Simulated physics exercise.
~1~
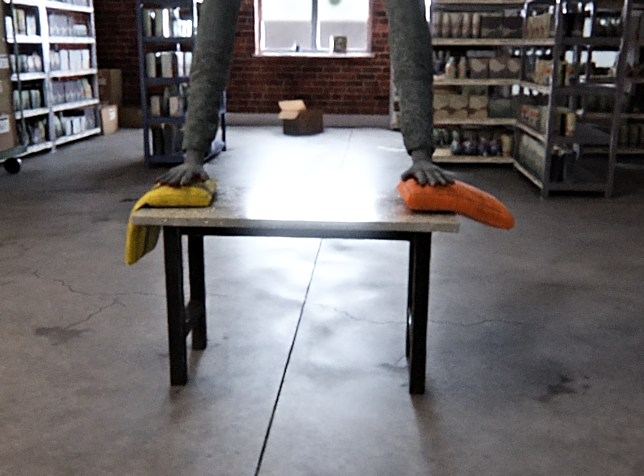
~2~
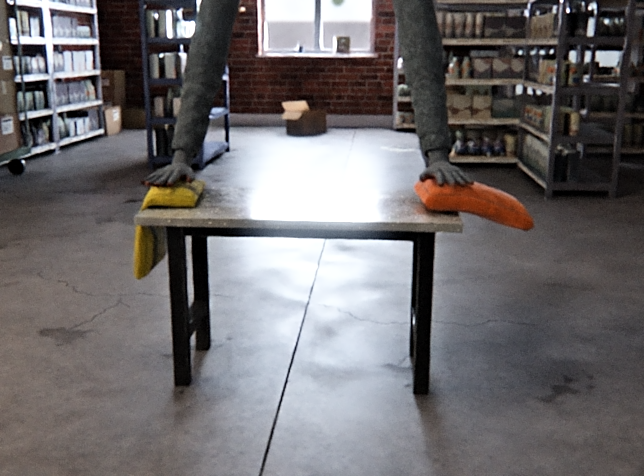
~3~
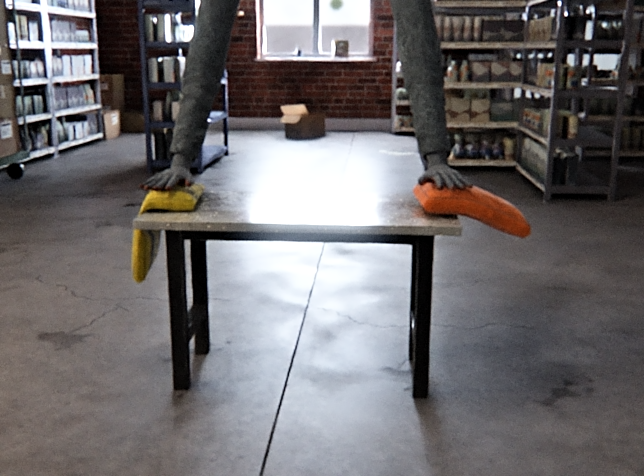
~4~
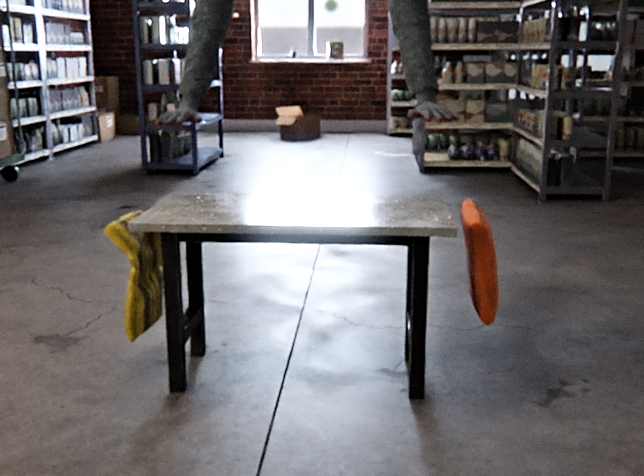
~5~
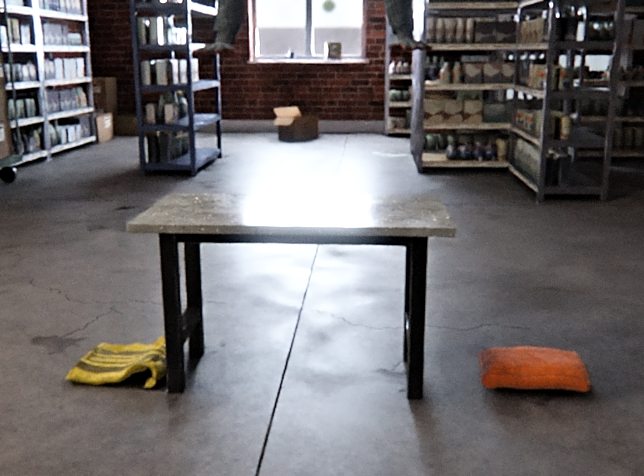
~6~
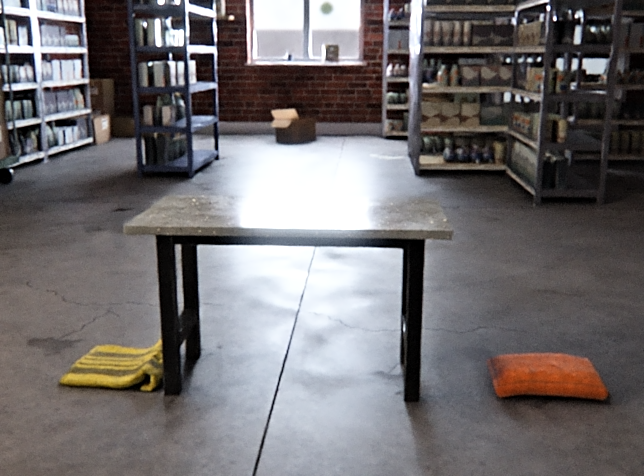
Two hands reach down onto a bench with dark legs, seen from the front in a storeroom with loaded shelves, a brick wall and a bright window behind. The left hand presses on a yellow folded blanket at the left end, the right hand on an orange rice sack at the right end, both partly hanging over the edges. The hands shift them slightly, then let go and draw back. The blanket slips off the left end while the sack tips down off the right. Both finally lie on the concrete floor on either side of the empty bench, and the hands are gone.
